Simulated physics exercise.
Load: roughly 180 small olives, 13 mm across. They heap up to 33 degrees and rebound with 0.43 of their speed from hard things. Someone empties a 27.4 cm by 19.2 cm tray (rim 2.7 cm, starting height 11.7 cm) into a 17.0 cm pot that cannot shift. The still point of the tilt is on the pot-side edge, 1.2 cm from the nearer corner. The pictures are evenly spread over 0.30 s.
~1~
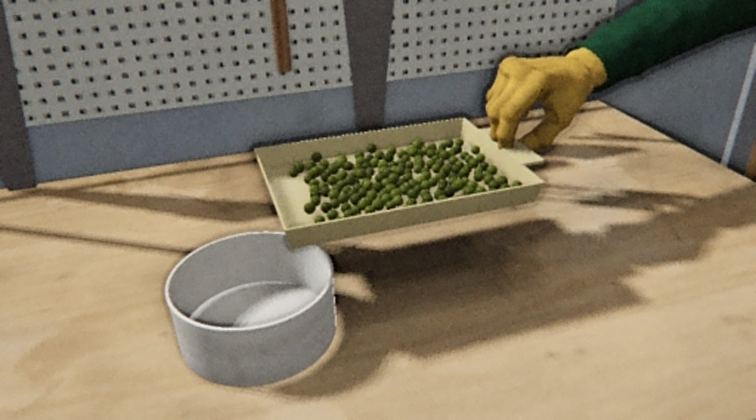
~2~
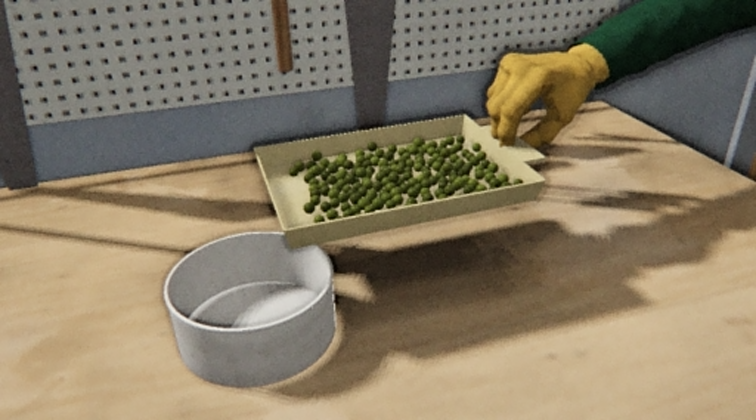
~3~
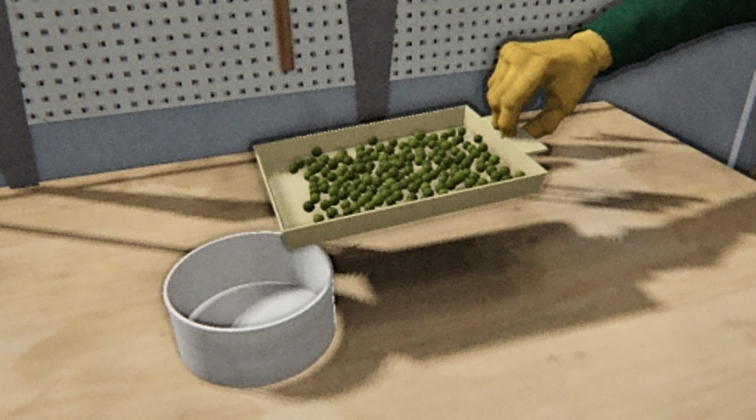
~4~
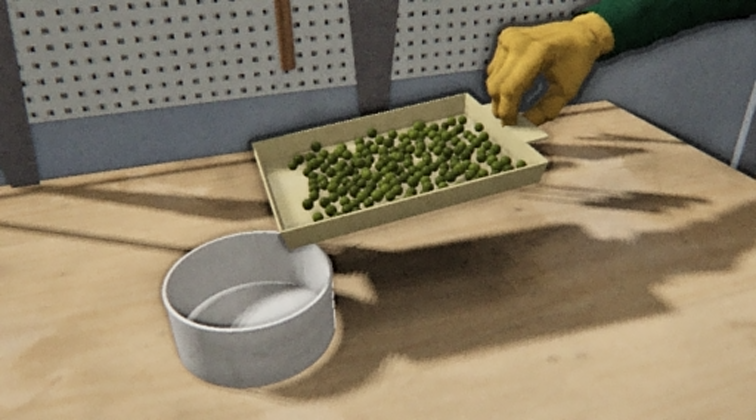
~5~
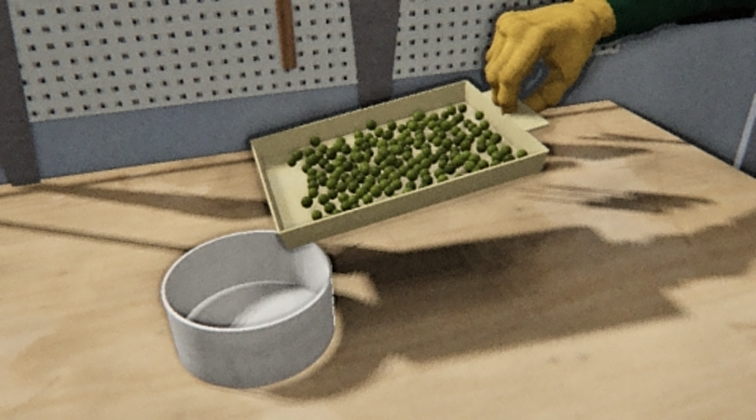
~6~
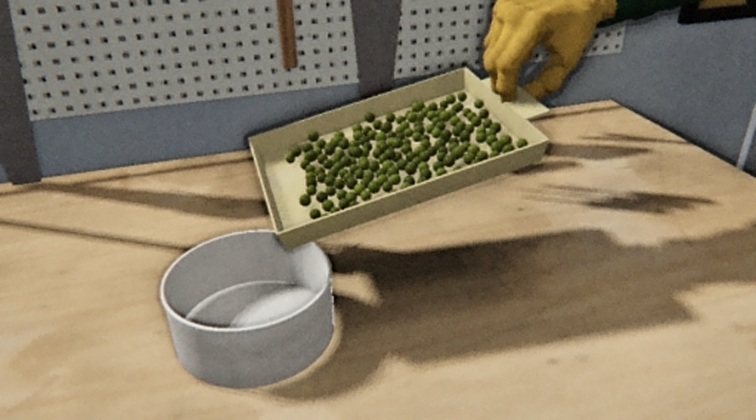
A yellow-gloved hand slowly raises the right end of a tray of small green olives.
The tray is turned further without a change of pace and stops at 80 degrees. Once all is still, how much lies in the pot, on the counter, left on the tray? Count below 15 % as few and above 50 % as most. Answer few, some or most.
Pot: Most, counter: Few, tray: Some.
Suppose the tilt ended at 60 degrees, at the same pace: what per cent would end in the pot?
It would be near 5 per cent.
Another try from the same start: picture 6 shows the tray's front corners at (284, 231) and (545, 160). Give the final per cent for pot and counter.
Pot 5, counter 0.
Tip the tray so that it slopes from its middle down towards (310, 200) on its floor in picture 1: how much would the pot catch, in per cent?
Some 0 per cent.
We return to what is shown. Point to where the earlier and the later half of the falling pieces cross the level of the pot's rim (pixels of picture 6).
At about (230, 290), then at (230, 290).
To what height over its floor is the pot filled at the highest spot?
Roughly 3.5 cm.
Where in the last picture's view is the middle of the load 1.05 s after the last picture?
Around (291, 138).
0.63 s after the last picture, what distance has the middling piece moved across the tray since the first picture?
Roughly 6 cm.
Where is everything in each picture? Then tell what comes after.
The first frame shows tray tilt 0 degrees, front corners at (290, 226) and (537, 181); middle of the pieces at (408, 178); pot at (251, 275).
The second frame shows tray tilt 1 degrees, front corners at (289, 226) and (538, 179); middle of the pieces at (408, 176).
The third frame shows tray tilt 3 degrees, front corners at (287, 227) and (539, 171), lowest corner left front; middle of the pieces at (409, 171).
The fourth frame shows tray tilt 6 degrees, front corners at (286, 227) and (540, 160), lowest corner left front; middle of the pieces at (408, 164).
The fifth frame shows tray tilt 9 degrees, front corners at (284, 228) and (540, 149), lowest corner left front; middle of the pieces at (408, 157).
The sixth frame shows tray tilt 12 degrees, front corners at (281, 228) and (540, 139), lowest corner left front; middle of the pieces at (406, 149); pot at (248, 274).
Then, 0.63 s after the last picture, tilt 44 degrees; the tray holds 100 %, the pot 0 %.
Then, 1.05 s after the last picture, tilt 65 degrees; the tray holds 100 %, the pot 0 %.
Then, 1.55 s after the last picture, tilt 80 degrees; the tray holds 95 %, the pot 5 %.
In the end, pot 75 %, counter 0 %, tray 25 %.
